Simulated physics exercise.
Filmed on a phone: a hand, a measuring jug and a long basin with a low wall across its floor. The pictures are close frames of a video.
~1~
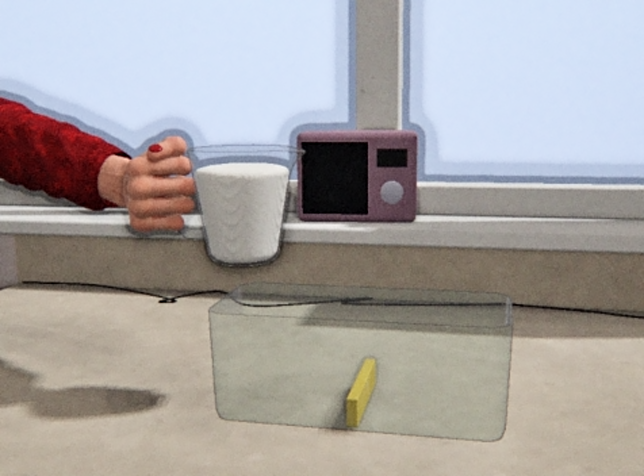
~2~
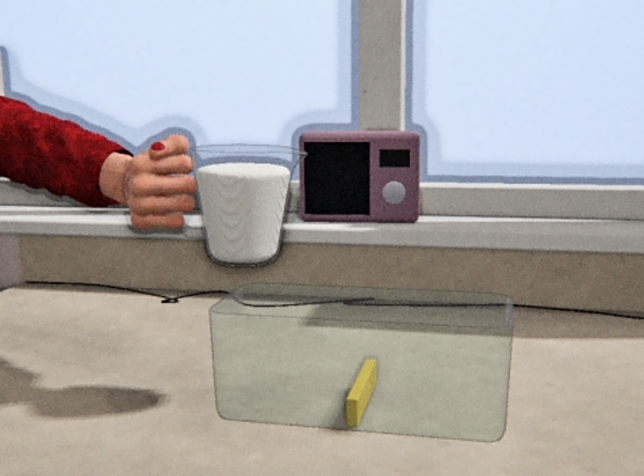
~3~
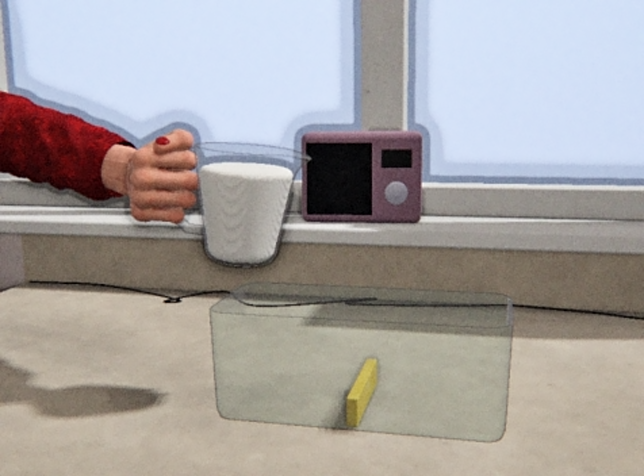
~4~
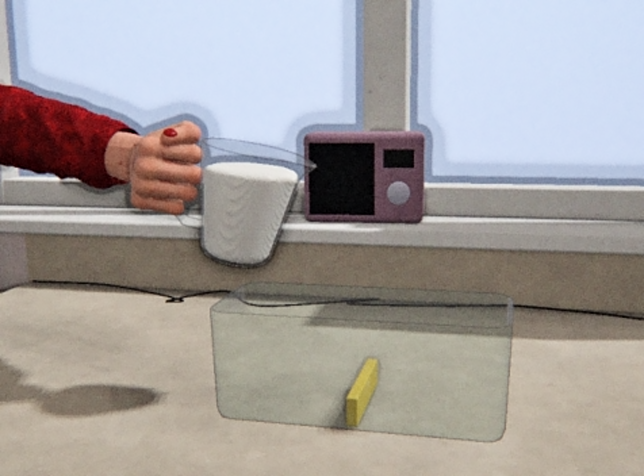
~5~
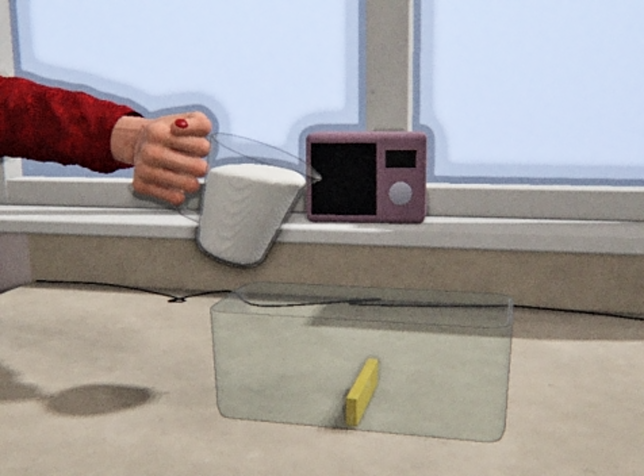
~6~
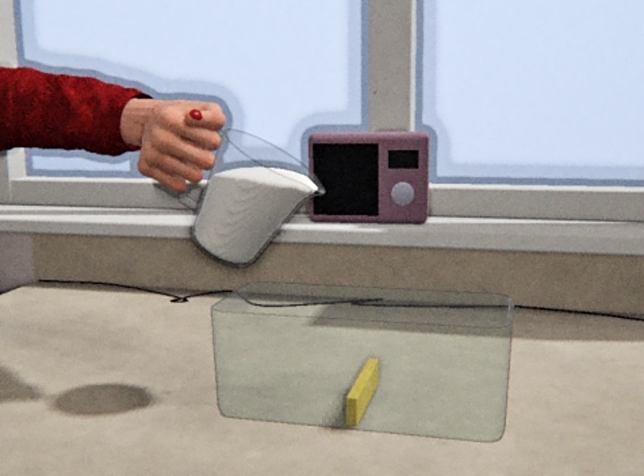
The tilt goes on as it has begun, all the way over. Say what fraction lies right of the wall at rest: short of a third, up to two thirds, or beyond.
The share right of the wall is from a third to two thirds.
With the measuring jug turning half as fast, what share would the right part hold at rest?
Close to 65 per cent.
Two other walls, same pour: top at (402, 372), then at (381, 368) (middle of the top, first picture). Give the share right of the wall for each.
Near 5 % and 10 %.
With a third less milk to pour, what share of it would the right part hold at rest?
Some 30 per cent.
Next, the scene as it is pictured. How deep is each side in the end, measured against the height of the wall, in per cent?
The left part 50 per cent, the right part 50.
A moment on, the measuring jug is tipped on its side and 57 per cent is still to pour, 6 is left of the wall and 16 right of it.
Next, the measuring jug is tipped on its side and 17 per cent is still to pour, 32 is left of the wall and 40 right of it.
Then the measuring jug is tipped on its side and 3 per cent is still to pour, 40 is left of the wall and 55 right of it.
Later the measuring jug is tipped on its side and 0 per cent is still to pour, 44 is left of the wall and 55 right of it.
At rest 45 per cent lies left of the wall, 54 right of it and 1 outside.
